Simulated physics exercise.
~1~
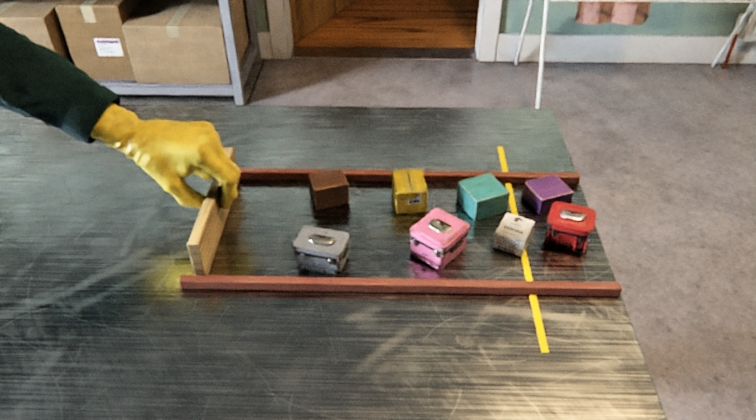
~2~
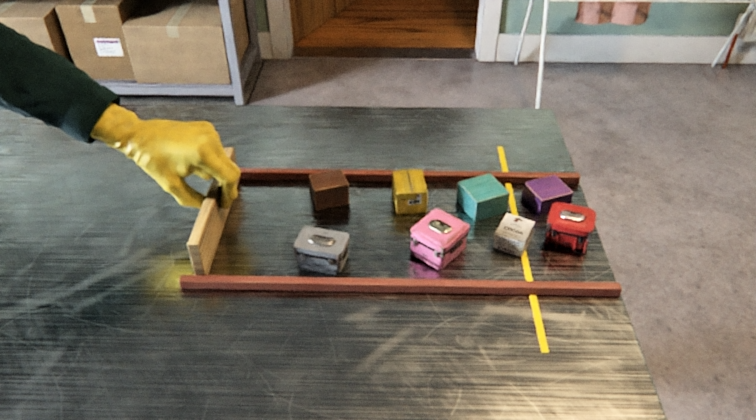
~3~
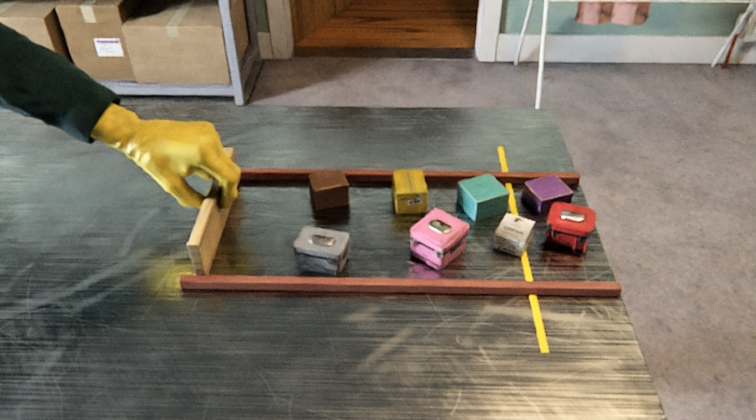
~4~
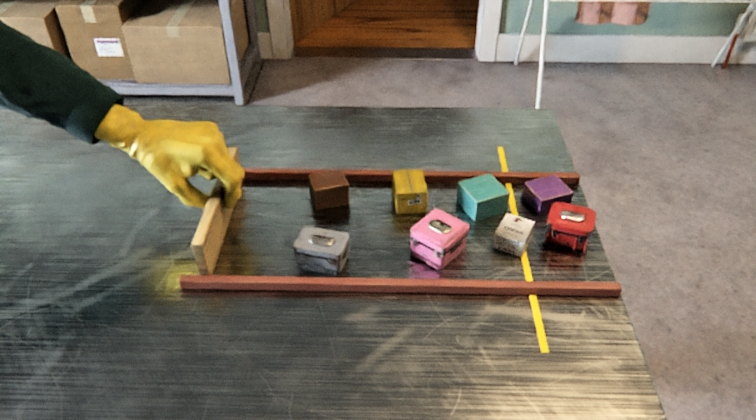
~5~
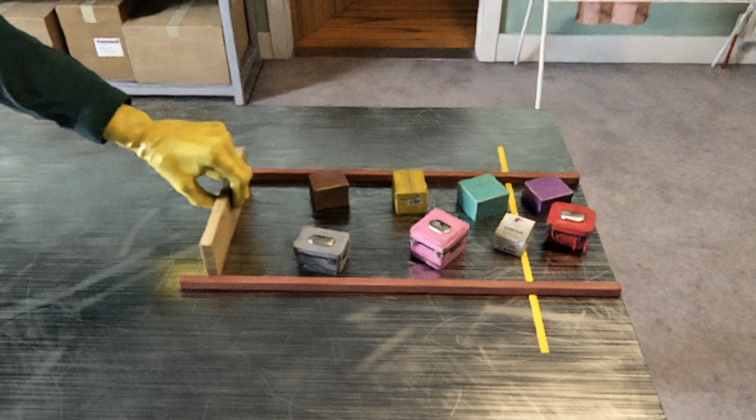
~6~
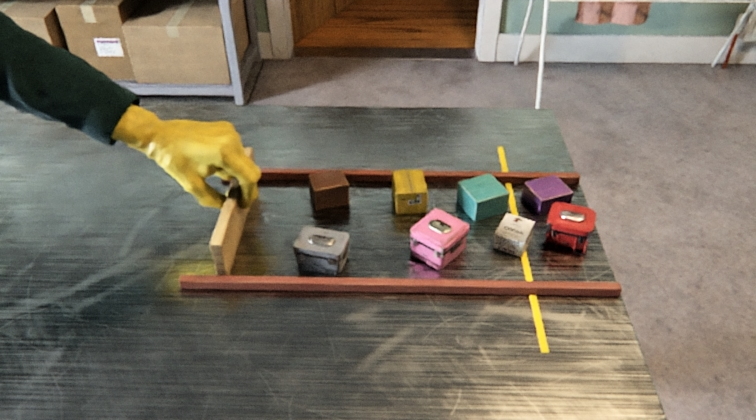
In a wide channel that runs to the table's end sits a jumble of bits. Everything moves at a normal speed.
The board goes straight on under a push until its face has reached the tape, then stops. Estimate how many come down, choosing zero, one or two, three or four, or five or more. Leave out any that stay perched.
The count that comes down is three or four.
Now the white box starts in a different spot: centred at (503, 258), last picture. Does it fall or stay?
From that position it keeps its spot.
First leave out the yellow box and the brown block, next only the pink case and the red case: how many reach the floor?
The number is 2 for the first case and 2 for the second.
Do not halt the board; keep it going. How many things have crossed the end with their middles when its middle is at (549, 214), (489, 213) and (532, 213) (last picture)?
Respectively 6, 2 and 4.
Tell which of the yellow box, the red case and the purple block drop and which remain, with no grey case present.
Result: Yellow box stays, red case comes off, purple block comes off.
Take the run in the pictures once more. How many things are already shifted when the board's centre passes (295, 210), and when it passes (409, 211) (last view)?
The number moved is 0 and then 6.
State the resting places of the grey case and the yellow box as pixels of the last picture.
They end up close to (550, 250) and (565, 193).
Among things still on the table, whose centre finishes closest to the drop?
The pink case is foremost.
A little later, none off yet; red case at rest near (570, 227); purple block at rest near (547, 194); white box at rest near (514, 235).
When it is over, the number that fall off is three or four; down, turquoise block, white box, purple block and red case.
